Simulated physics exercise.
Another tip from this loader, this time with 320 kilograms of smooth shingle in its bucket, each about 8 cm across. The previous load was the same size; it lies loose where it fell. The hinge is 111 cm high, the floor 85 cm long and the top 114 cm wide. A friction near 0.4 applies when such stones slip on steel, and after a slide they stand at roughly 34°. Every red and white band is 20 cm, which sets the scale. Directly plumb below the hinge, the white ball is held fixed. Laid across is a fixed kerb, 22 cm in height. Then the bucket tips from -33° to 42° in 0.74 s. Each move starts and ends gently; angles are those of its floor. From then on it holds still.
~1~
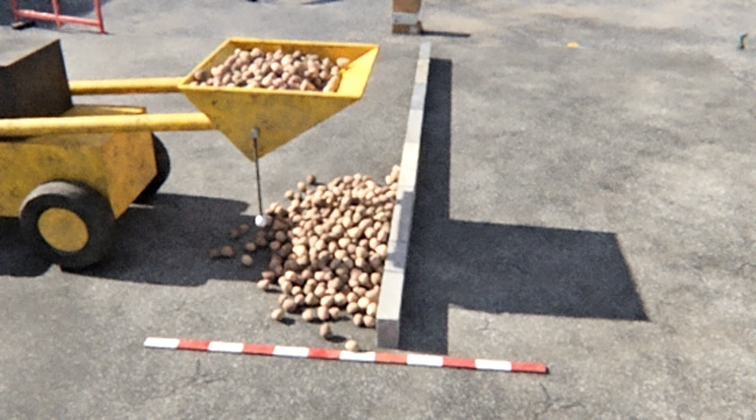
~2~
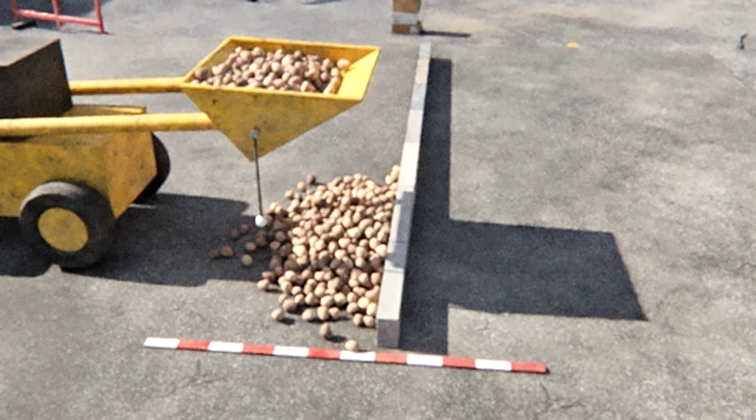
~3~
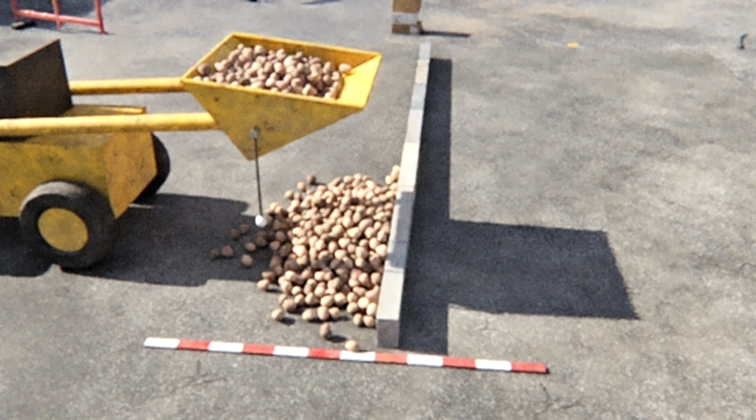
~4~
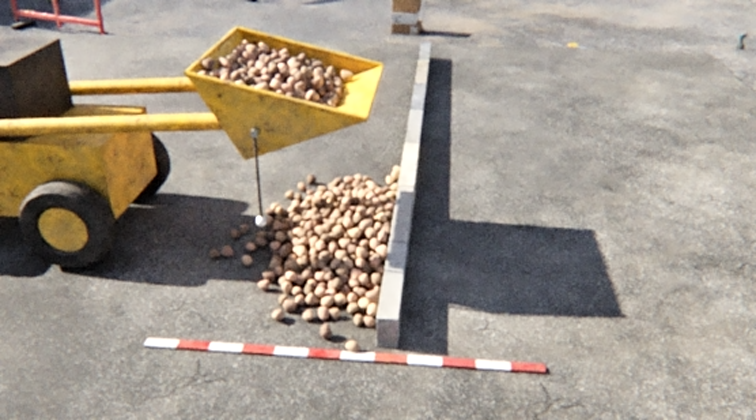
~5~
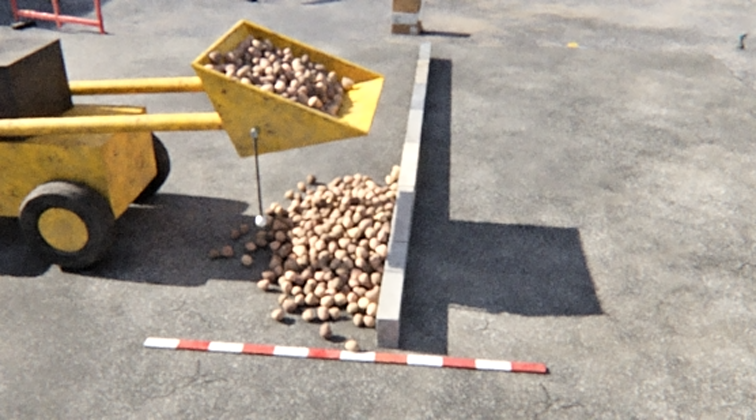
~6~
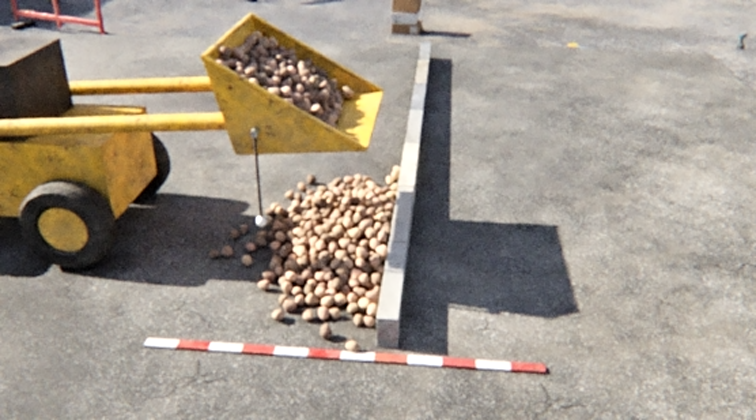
A yellow loader's raised bucket of round brown stones slowly tilts forward above a loose pile.
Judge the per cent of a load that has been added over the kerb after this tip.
The added amount is roughly 31 per cent of a load.
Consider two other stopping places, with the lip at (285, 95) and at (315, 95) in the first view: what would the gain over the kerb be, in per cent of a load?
First place: Roughly 0 %; second place: Roughly 5 %.
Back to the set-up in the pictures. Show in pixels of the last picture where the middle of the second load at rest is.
They come to rest centred about (381, 222).
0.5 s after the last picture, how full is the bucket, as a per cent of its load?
75 %.
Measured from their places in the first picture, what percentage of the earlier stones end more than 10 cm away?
Estimate: 0 %, roughly.
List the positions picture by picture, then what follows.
The bucket is at -33°, its lip at (361, 97); the top of the load is at (281, 66). The earlier load is highest near (360, 222), 23 cm above ground level, 100 % on this side of the kerb, in the first frame.
The bucket is at -32°, its lip at (362, 100); the top of the load is at (271, 65), in the second frame.
The bucket is at -27°, its lip at (364, 108); the top of the load is at (243, 59), in the third frame.
Lip at (367, 119), floor tilted -21°, highest stones at (242, 54), in the fourth frame.
The bucket is at -13°, its lip at (368, 134); the top of the load is at (247, 50), in the fifth frame.
Lip at (367, 150), floor tilted -5°, highest stones at (253, 45), in the sixth frame.
Then, 0.2 s after the last picture the floor is at 30°; in per cent of one load, 100 in the bucket, 100 on this side of the kerb; the foremost stones are at (386, 242).
Then, 0.5 s after the last picture the floor is at 42°; in per cent of one load, 73 in the bucket, 127 on this side of the kerb; the foremost stones are at (386, 242).
Then, 0.9 s after the last picture the floor is at 42°; in per cent of one load, 11 in the bucket, 175 on this side of the kerb, 13 over the kerb; the foremost stones are at (467, 237).
Then, 3.5 s after the last picture the floor is at 42°; in per cent of one load, 0 in the bucket, 169 on this side of the kerb, 31 over the kerb; the foremost stones are at (635, 252). Net gain over the kerb, 31.
